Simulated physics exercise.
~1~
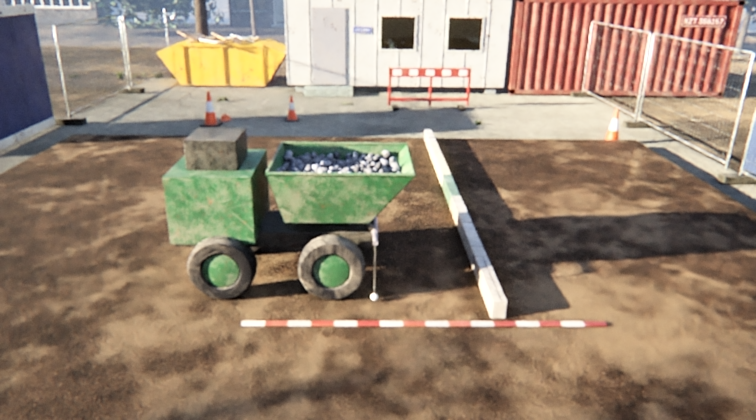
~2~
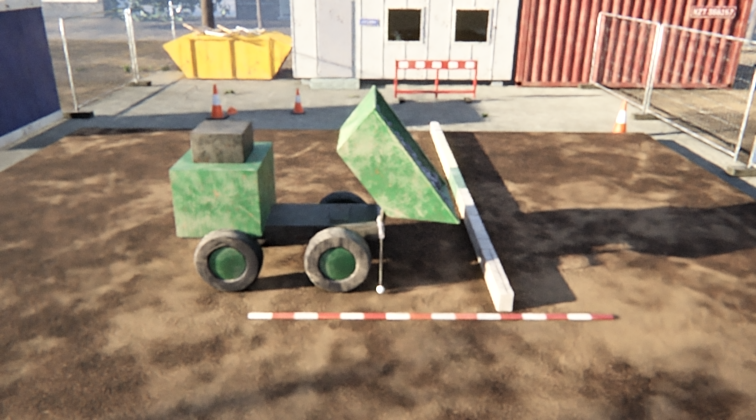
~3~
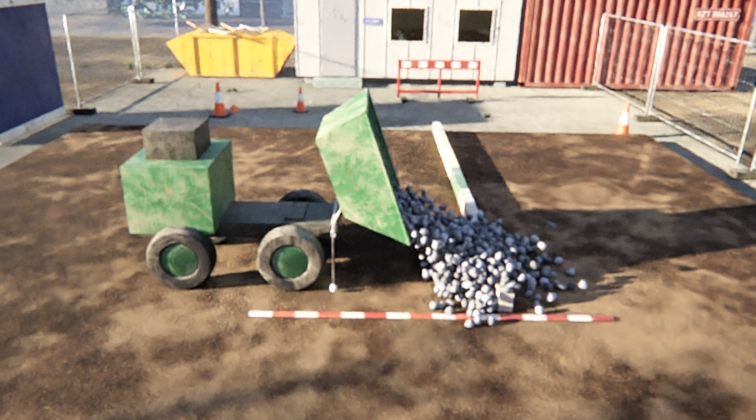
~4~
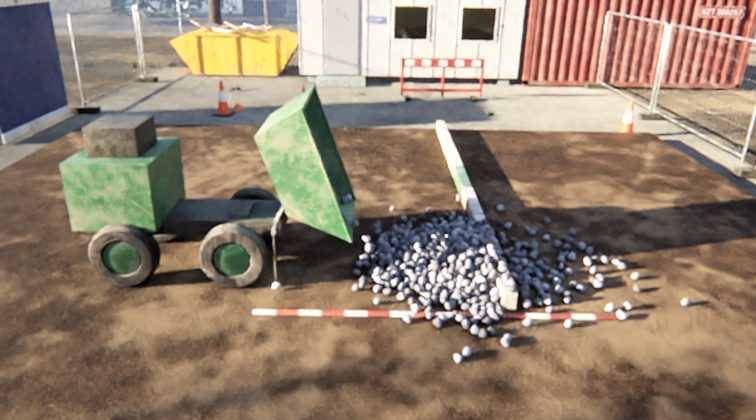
In the video, a green dumper tips its skip of smooth grey stones toward a pale kerb, then rolls left as they pour out. The skip ends raised and empty, with most stones heaped on the near side of the kerb and some scattered beyond it.
